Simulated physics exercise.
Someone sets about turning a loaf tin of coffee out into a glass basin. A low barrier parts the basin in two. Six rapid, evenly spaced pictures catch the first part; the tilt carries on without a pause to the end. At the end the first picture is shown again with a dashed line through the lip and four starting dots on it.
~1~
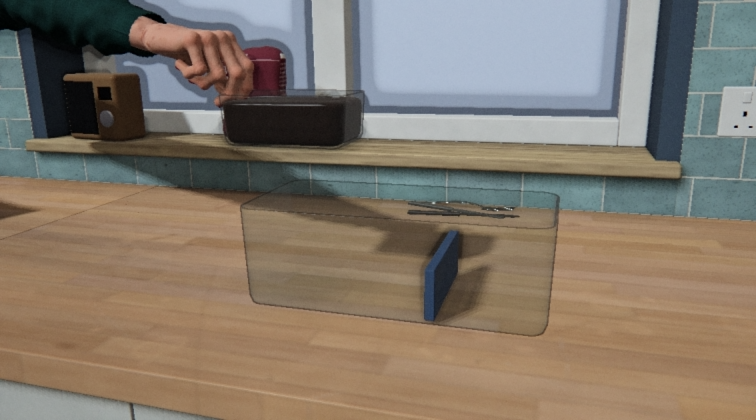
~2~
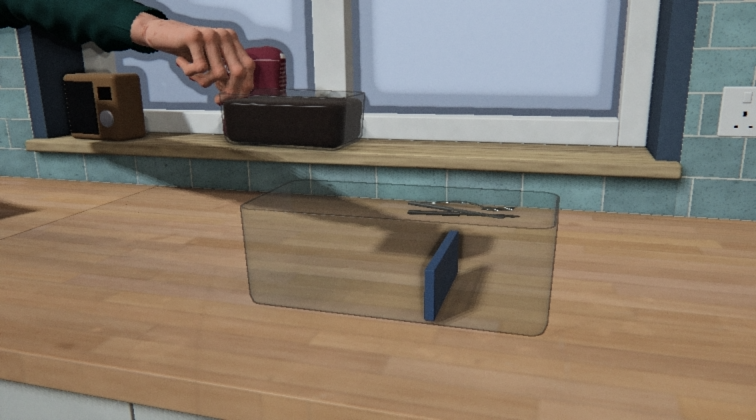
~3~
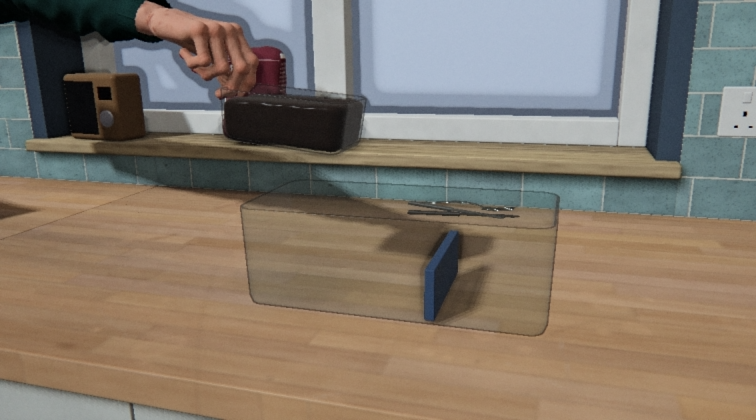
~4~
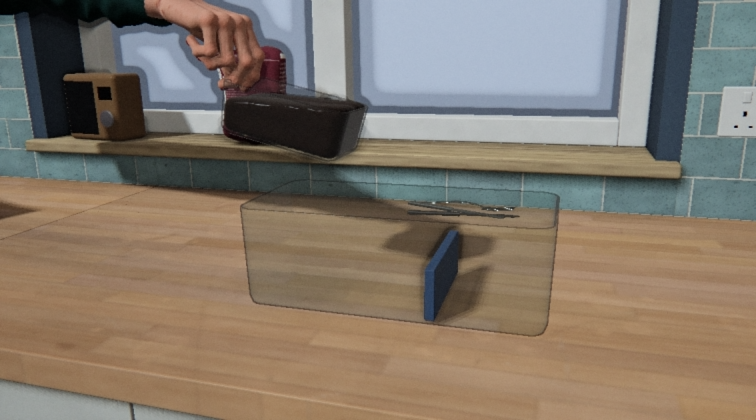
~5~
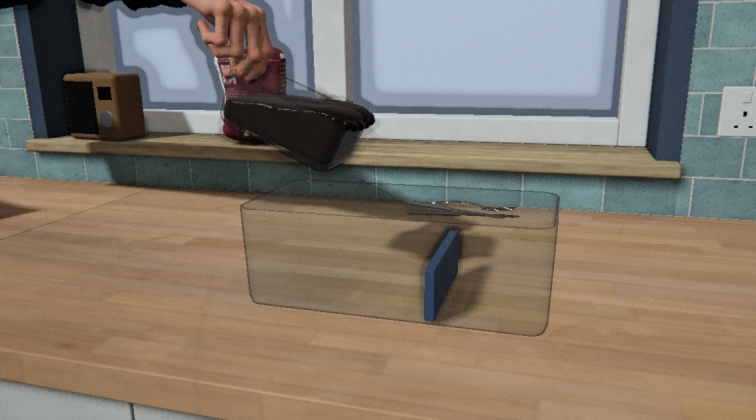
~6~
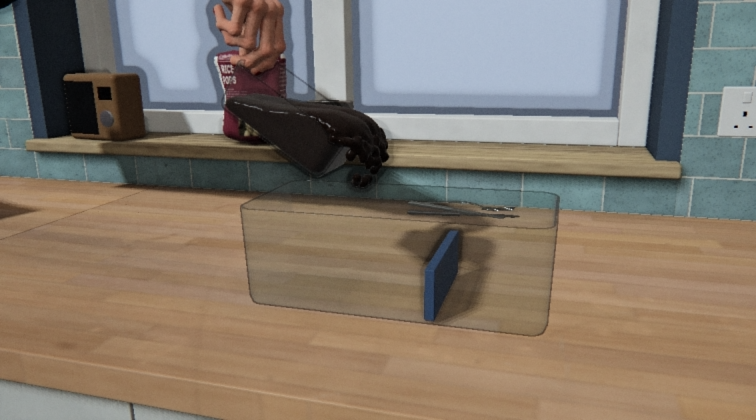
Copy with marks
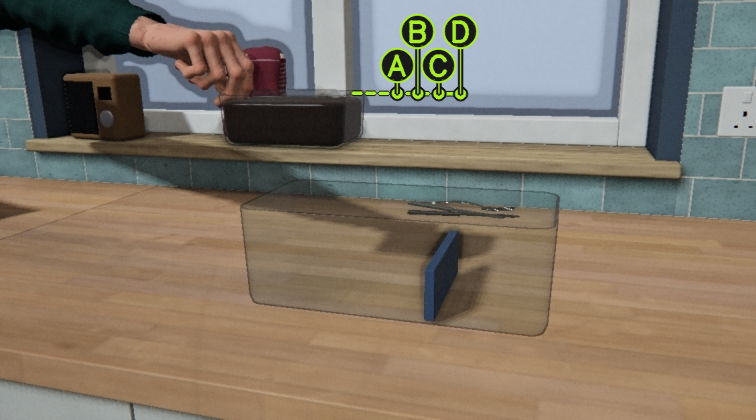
On a wooden kitchen counter below a window, a clear basin with a low blue barrier inside stands in front of a sill, where a hand reaches over a dark-filled loaf tin. The tin starts upright, then tilts steadily to the right, and the dark coffee slides over its lower lip and bulges downward above the basin.
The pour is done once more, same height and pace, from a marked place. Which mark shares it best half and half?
Spot A does it best.
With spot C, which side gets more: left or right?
The right side.
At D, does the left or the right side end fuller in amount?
The right one.
On the marked copy, A at (397, 93); B at (417, 93); C at (438, 93); D at (460, 93).
With A, about 48 % ends left of the wall and 52 % right of it.
With B, about 27 % ends left of the wall and 73 % right of it.
With C, about 17 % ends left of the wall and 82 % right of it.
With D, about 11 % ends left of the wall and 88 % right of it.
